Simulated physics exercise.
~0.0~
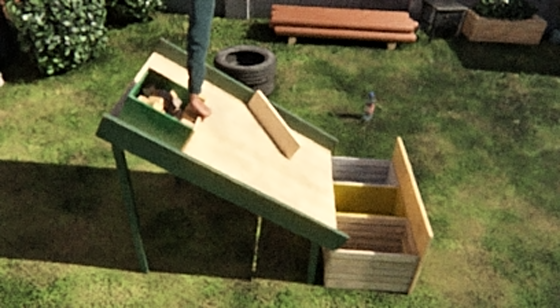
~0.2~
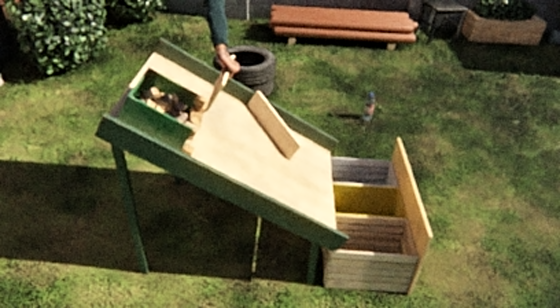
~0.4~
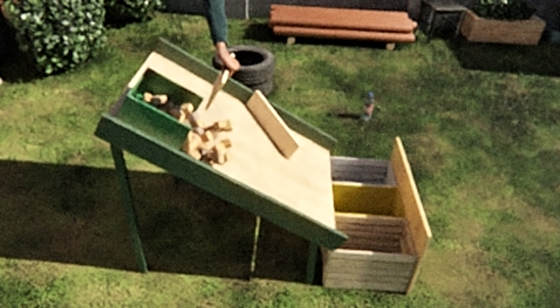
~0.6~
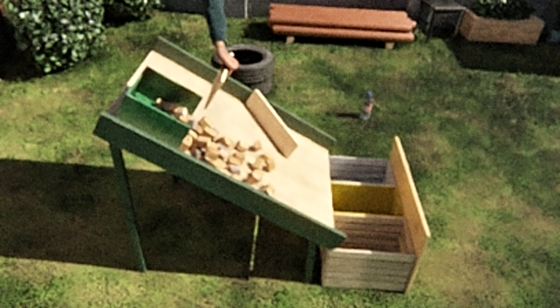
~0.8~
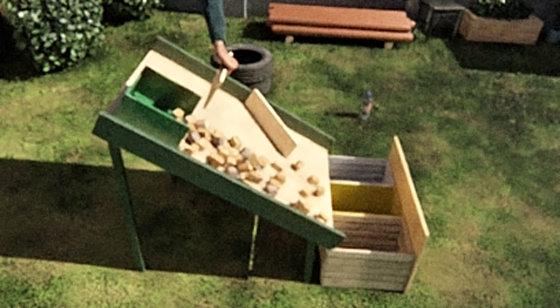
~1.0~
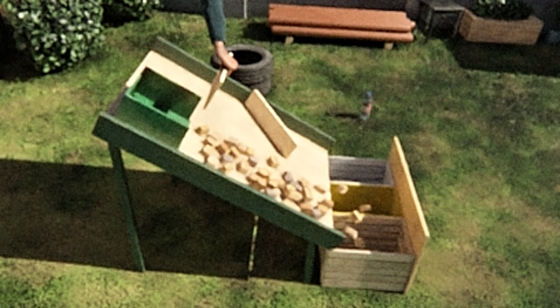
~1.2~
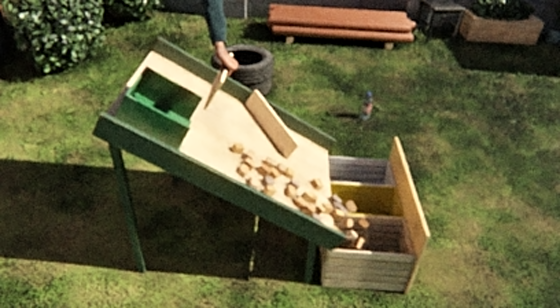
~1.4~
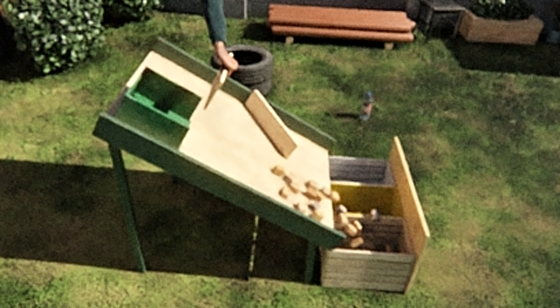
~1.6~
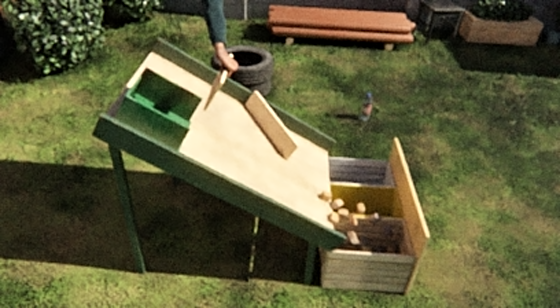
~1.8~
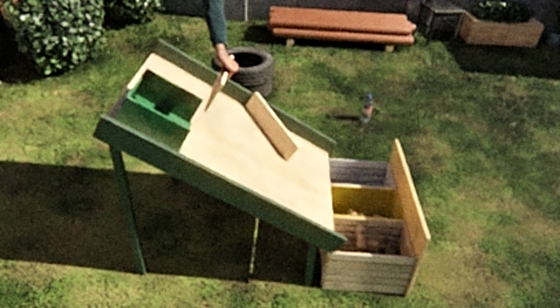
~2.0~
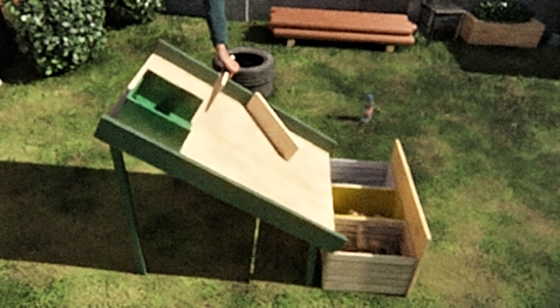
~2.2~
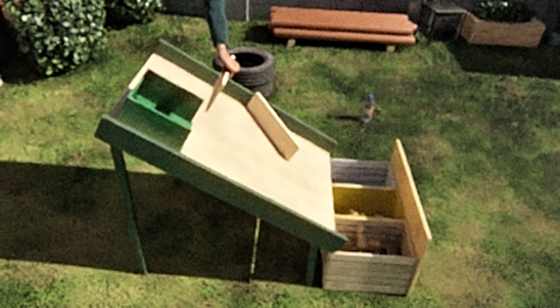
A slim wooden gate rises in a hand at the top of a sloping table on a lawn, opening the green pen where a heap of small wooden blocks sits. The blocks spill out onto the pale board, tumbling and spreading as they head down to the right, past a fixed angled plank. The pen empties while the hand keeps holding the gate up. The leading blocks drop off the lower edge into the containers below, and the rest follow until the slope is bare. At the end, the blocks lie split between the yellow tote and the wooden bin, with more in the bin.
